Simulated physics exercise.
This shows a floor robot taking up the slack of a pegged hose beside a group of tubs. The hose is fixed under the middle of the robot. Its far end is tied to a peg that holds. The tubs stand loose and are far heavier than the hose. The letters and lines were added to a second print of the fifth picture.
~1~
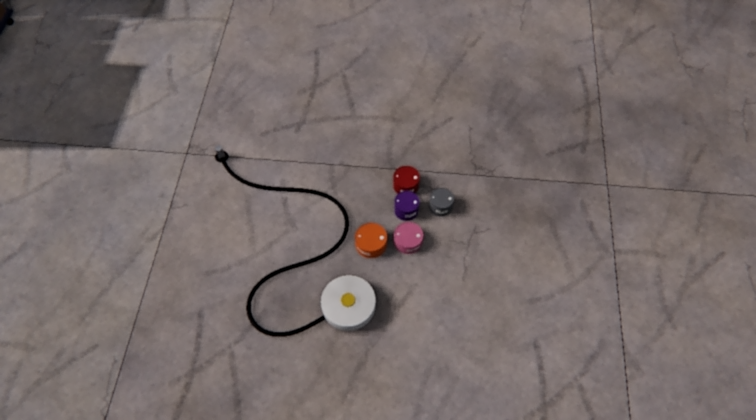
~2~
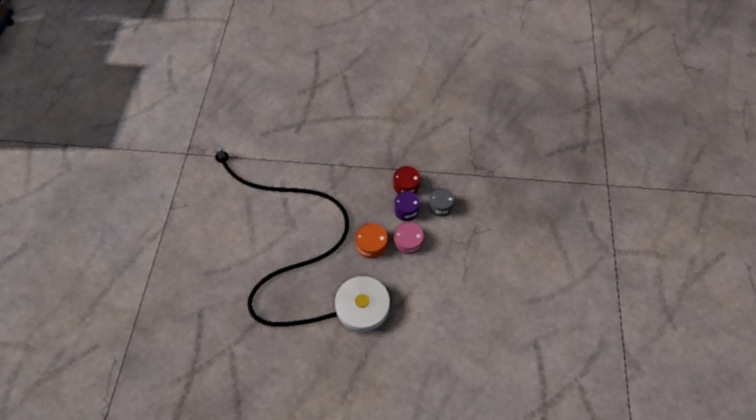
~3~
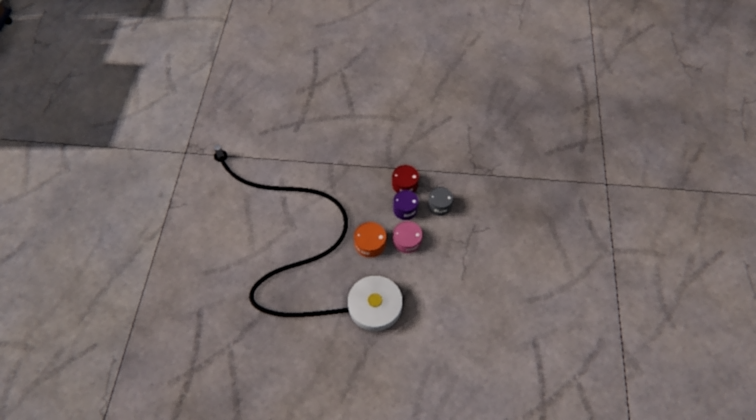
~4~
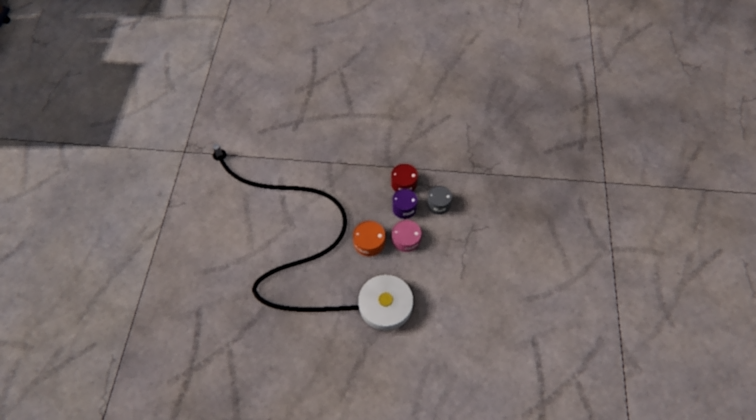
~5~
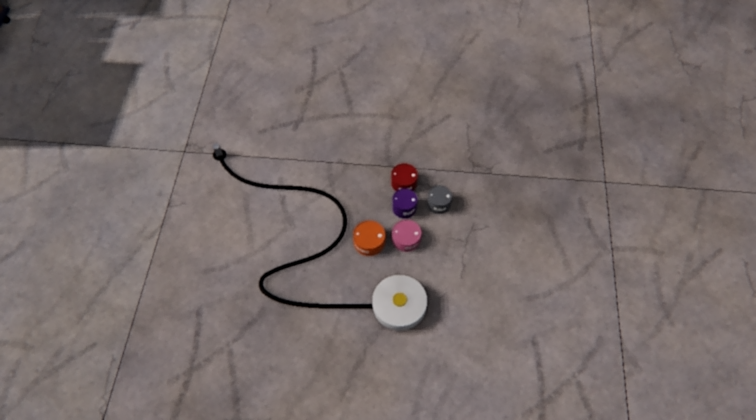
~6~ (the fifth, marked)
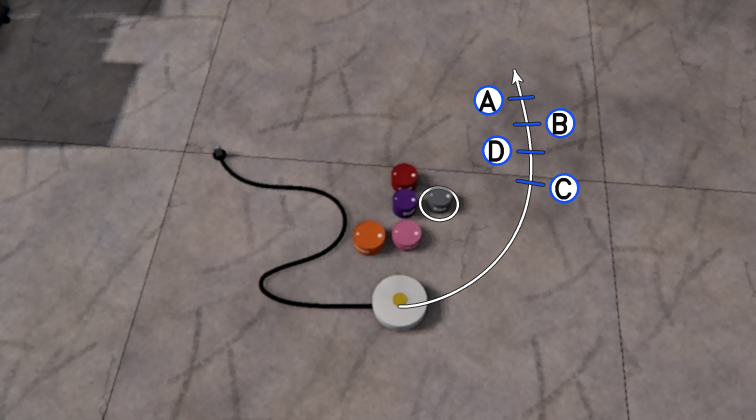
White disc-shaped robot sliding steadily right across a grey floor, drawing along a curving black hose beside five small colourful tubs.
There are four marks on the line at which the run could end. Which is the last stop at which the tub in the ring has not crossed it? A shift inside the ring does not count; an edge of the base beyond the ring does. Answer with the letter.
B is the last safe stop.
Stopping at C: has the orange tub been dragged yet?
By then, no.
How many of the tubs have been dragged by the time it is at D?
By then, none.
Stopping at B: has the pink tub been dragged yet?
Yes.
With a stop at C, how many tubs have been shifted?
The count is none.
On the marked copy, A at (521, 98); B at (527, 124); C at (530, 183); D at (531, 152); the ring at (439, 204); the route from (399, 307) via (527, 204) to (514, 70).
With B. Early on, robot (492, 263); grey tub (440, 200).
Further on, robot (531, 185); grey tub (440, 200).
At the end, robot (529, 119); pink tub (402, 224); purple tub (405, 200); grey tub (440, 200); orange tub (373, 219); the grey tub is still in its ring.
As for the rest, A drags the ringed tub to (428, 188); C is safe but short; D is safe but short.
